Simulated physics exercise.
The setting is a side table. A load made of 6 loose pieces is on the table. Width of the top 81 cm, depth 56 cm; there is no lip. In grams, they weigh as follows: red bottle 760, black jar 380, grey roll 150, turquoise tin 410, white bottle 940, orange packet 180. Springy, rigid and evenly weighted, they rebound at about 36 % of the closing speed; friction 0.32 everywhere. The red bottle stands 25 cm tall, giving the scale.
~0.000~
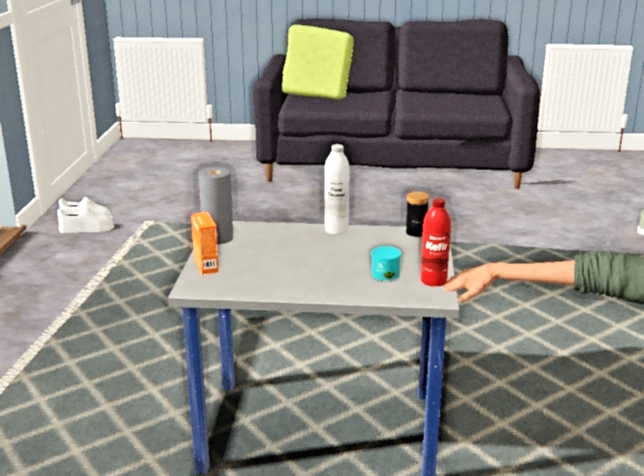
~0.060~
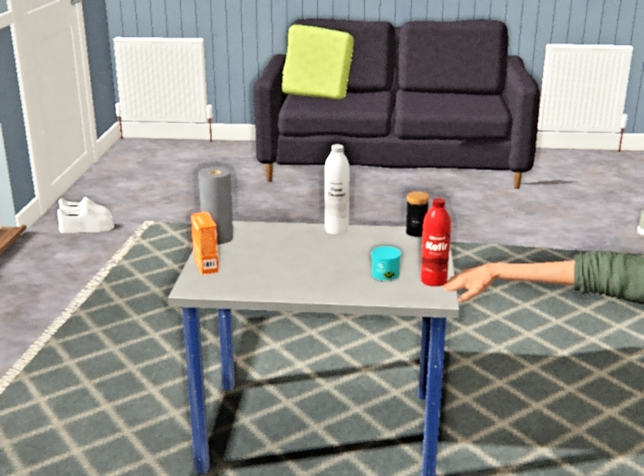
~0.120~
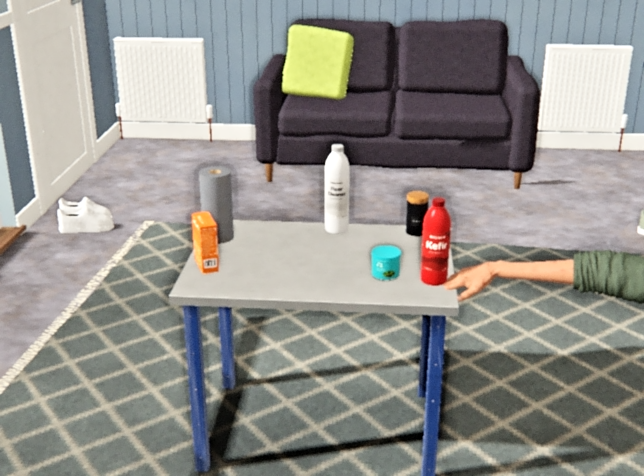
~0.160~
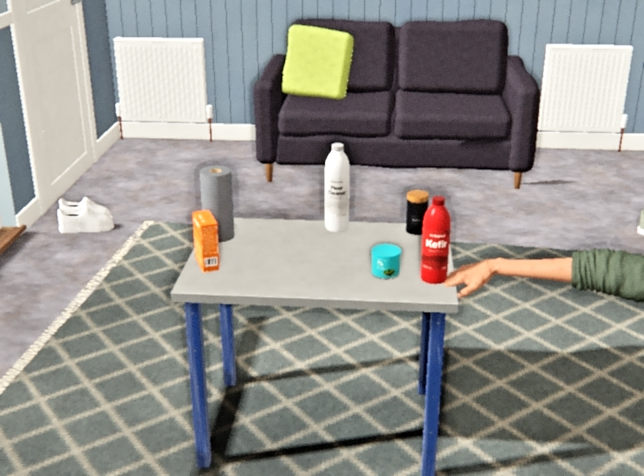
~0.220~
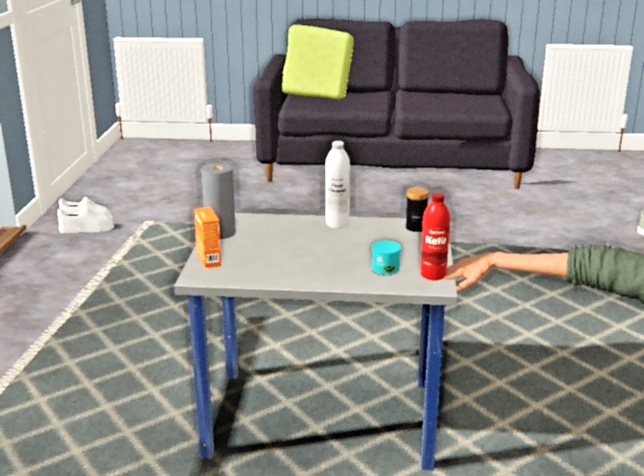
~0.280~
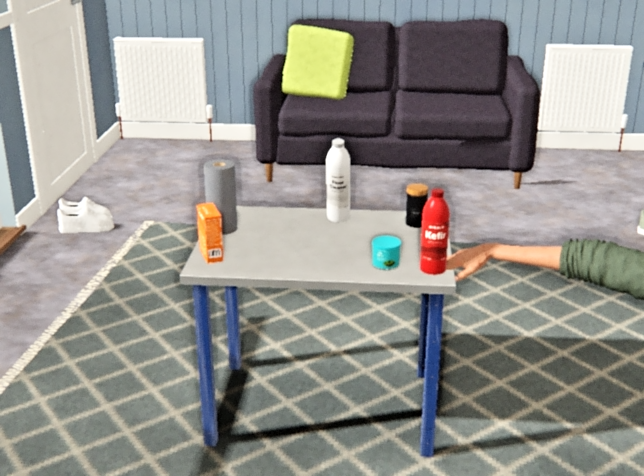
The footage shows a hand at the right edge of a grey table holding bottles, a roll, a packet and small containers; the table starts still, then slides slightly back toward a dark sofa, its items staying upright.
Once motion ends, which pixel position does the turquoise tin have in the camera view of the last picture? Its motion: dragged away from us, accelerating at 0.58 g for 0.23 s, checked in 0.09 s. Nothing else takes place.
Its pixel position is about (387, 236).
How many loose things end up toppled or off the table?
So, 1 in all.
Around 0.38 s, table along by 21 cm; turquoise tin shifted 6 cm near (387, 244); white bottle at 16° to upright; orange packet shifted 6 cm.
Around 0.48 s, table along by 21 cm; turquoise tin shifted 2 cm near (387, 238); white bottle at 4° to upright; orange packet shifted 2 cm.
Around 0.78 s, table along by 21 cm; white bottle now off the table.
Around 1.08 s, table along by 21 cm.
Finally (1.3 s), off the table, white bottle; the other 5 still in place (within 5 cm). Final places as that camera would see them, turquoise tin near (387, 236).
